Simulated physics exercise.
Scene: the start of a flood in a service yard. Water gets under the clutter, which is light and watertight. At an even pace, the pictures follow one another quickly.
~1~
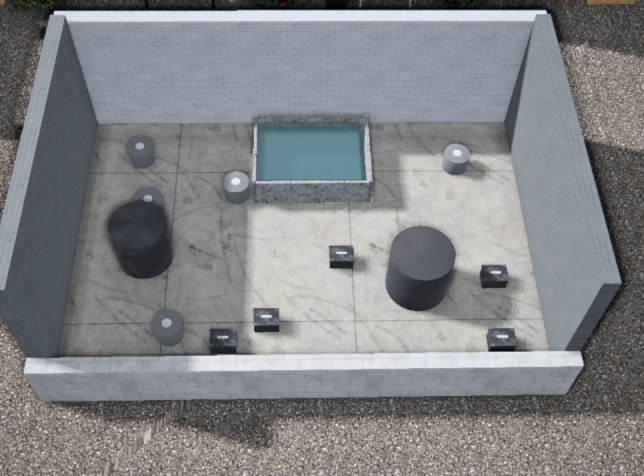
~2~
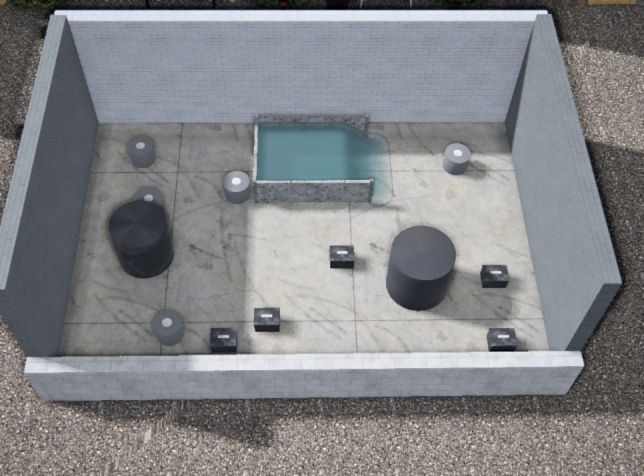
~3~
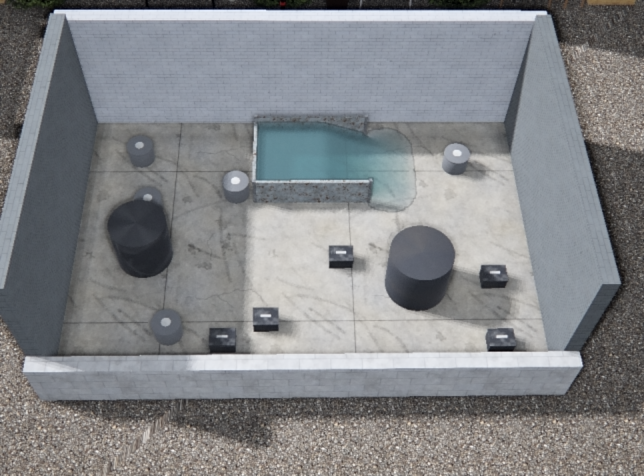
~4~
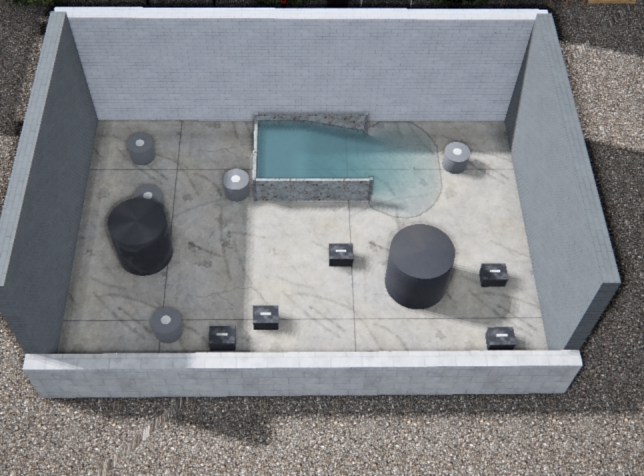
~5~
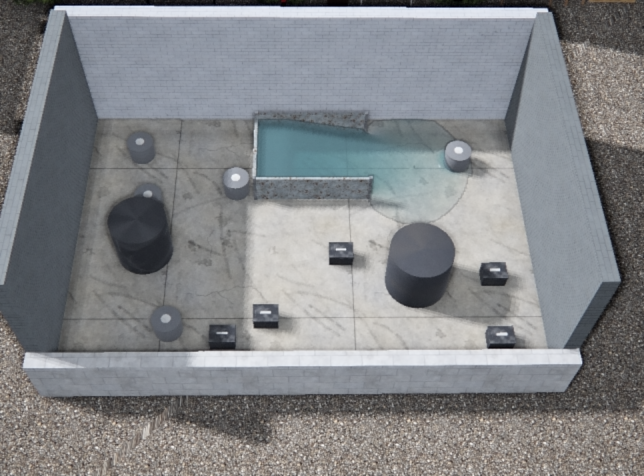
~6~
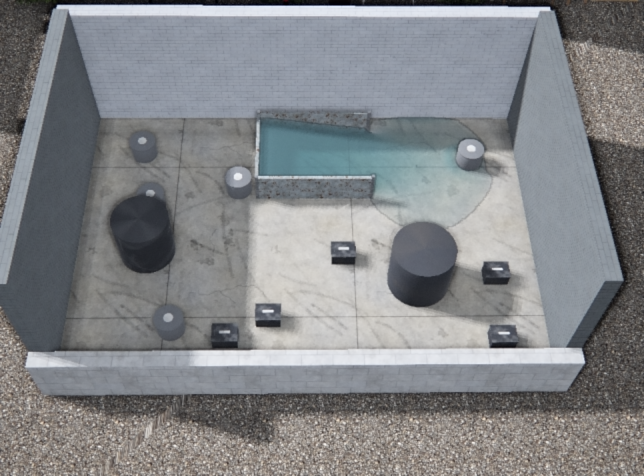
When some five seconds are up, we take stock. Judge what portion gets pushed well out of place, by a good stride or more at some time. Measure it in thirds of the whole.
The share is under a third of the whole.
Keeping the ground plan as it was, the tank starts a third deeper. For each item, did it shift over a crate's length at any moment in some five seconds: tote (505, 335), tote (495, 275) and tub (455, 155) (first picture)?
Result by item: Covered it; covered it; covered it.
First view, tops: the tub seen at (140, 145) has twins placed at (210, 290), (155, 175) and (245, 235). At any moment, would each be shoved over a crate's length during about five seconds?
In sequence: Doesn't go far, doesn't go far, doesn't go far.
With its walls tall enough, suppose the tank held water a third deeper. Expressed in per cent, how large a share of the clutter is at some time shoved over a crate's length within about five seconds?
Near 30 % of the lot.
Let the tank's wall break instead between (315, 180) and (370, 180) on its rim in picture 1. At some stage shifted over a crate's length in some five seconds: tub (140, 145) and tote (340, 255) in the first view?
Lab note, in listed order: Didn't get there; got there.
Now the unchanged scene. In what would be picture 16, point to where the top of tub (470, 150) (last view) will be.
Estimated top position: Approximately (497, 151).
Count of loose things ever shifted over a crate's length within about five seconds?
The count is 3.
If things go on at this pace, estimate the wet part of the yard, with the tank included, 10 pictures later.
About 30 percent.
A moment on, 1 of 10 are well off their spots; 0 afloat.
Next, 1 of 10 are well off their spots; 1 afloat.
Later, 2 of 10 are well off their spots; 1 afloat.
In the end, 3 of 10 are well off their spots, and 3 have been at some point; 2 afloat.
